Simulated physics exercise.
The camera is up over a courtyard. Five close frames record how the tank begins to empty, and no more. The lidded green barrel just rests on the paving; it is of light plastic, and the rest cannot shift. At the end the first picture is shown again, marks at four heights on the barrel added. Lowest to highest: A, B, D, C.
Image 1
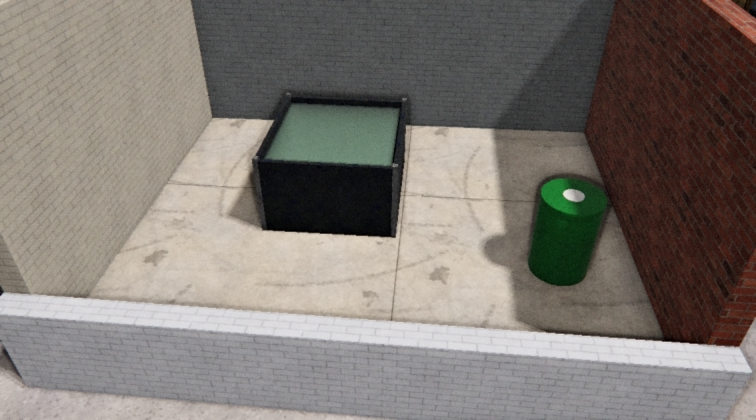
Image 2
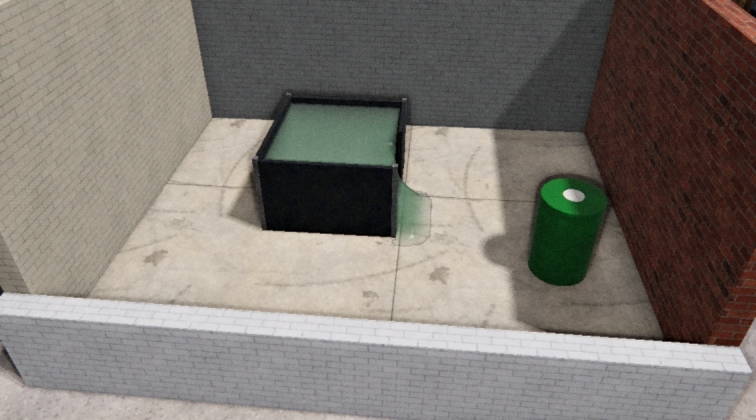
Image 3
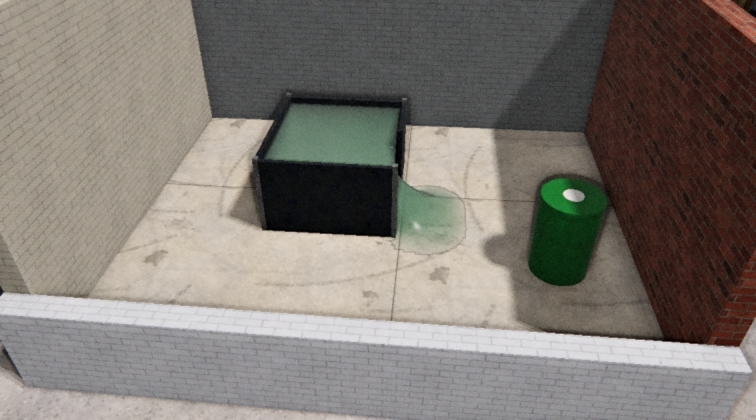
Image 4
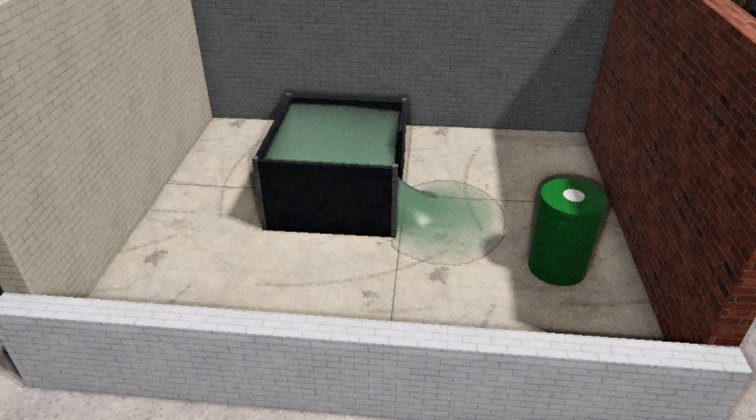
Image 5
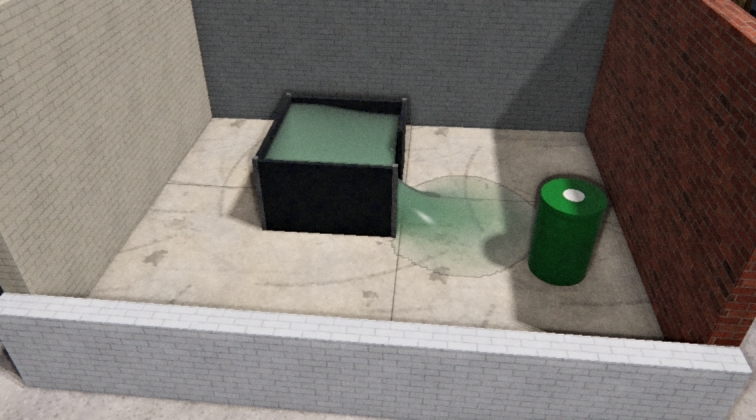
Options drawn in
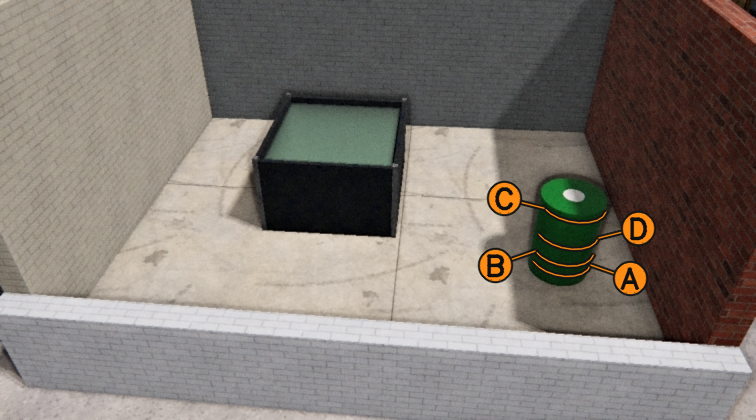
Green-tinted liquid pours out of the right side of a black-walled tank and spreads across the courtyard floor in a widening, rounded sheet toward a green barrel, which stands unmoved near the red brick wall.
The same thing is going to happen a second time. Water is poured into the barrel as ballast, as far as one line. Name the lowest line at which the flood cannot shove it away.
That is level D.
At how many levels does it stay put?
Two.
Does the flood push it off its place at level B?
Yes, that goes wrong.
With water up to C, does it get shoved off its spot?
No, not at all.
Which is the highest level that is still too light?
That is level B.
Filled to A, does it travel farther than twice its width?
Yes.
On the marked copy, A at (564, 276); B at (567, 266); C at (578, 222); D at (572, 249); from the bottom up A, B, D, C.
With A, it is pushed about 4 times its own width away.
With B, it is pushed about its own width away.
With C, it does not move.
With D, it does not move.
